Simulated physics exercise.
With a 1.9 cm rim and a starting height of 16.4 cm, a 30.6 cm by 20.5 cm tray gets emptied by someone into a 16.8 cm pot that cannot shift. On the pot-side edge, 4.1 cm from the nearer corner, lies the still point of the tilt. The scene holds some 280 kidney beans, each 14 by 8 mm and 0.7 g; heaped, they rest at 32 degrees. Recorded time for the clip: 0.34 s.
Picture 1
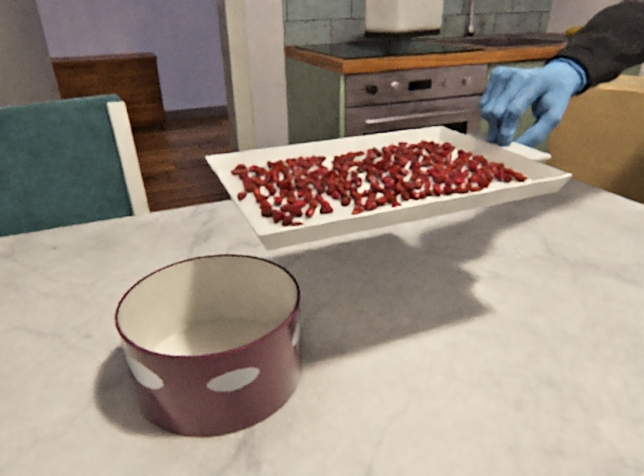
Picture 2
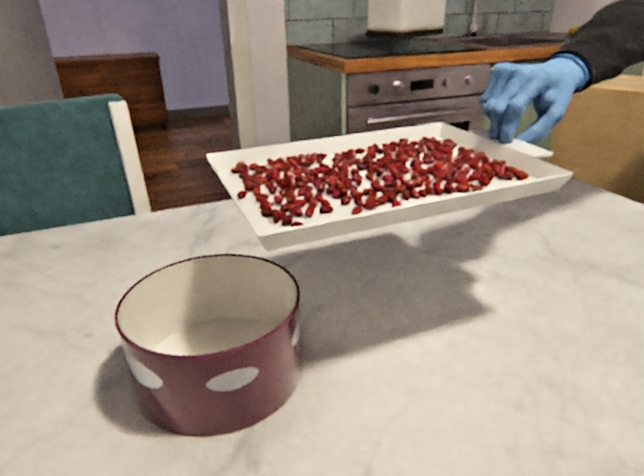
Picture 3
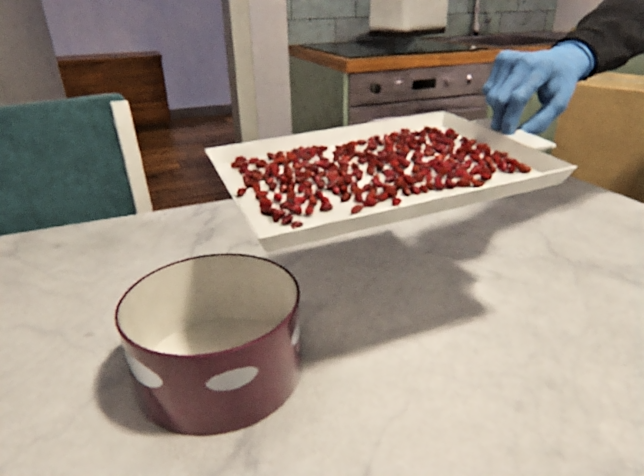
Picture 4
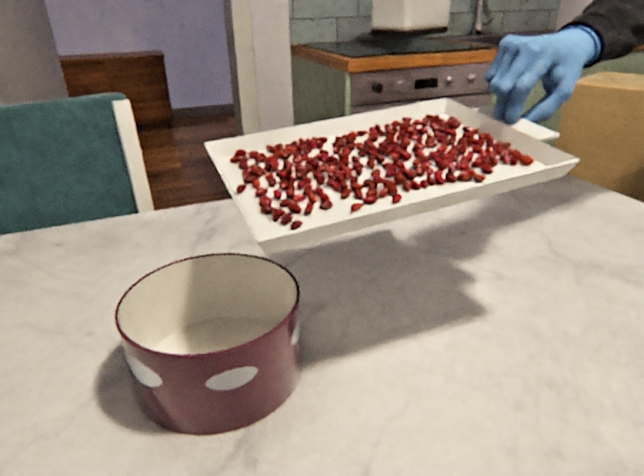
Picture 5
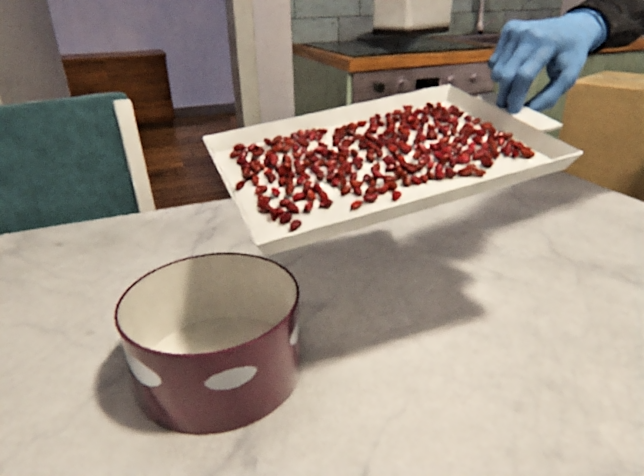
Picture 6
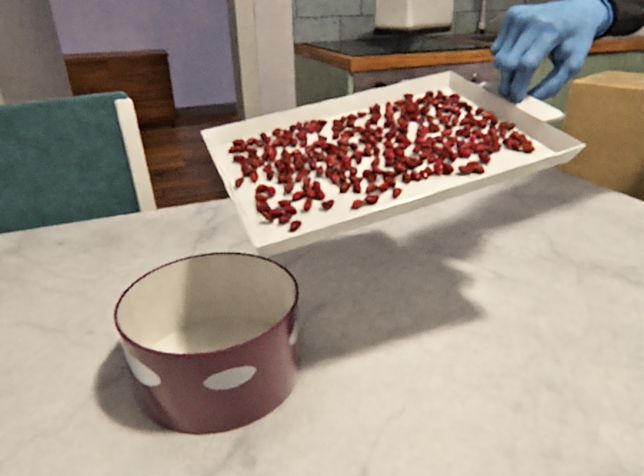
In a kitchen, a blue-gloved hand at the right holds a white tray of red beans above a marble table, behind a dark red pot with white spots, and gradually raises the tray's right side, tilting it toward the left.
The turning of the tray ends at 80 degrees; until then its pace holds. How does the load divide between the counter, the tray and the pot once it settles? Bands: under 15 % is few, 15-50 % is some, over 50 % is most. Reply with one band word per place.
Counter most, left on the tray few, pot some.
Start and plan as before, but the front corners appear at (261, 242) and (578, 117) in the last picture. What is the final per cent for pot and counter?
Final per cent - pot 40, counter 60.
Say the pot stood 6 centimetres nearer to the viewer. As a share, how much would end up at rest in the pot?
Around 80 per cent.
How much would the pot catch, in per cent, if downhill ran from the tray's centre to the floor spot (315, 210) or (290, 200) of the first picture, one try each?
I'd put it at about 70 per cent for the first tilt and about 75 per cent for the second.
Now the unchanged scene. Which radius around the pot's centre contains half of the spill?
I'd say close to 16 centimetres.
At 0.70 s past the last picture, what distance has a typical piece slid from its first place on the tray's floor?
Displacement on the tray: About 9 cm.
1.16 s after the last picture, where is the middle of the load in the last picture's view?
Roughly (304, 226).
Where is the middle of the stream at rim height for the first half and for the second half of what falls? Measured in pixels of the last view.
First near (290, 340), later near (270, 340).
Then, 0.70 s after the last picture, tilt 45 degrees; the tray holds 100 %, the pot 0 %.
Then, 1.16 s after the last picture, tilt 65 degrees; the tray holds 75 %, the pot 5 %.
Then, 1.69 s after the last picture, tilt 80 degrees; the tray holds 5 %, the pot 25 %.
In the end, counter 70 %, tray 0 %, pot 30 %.
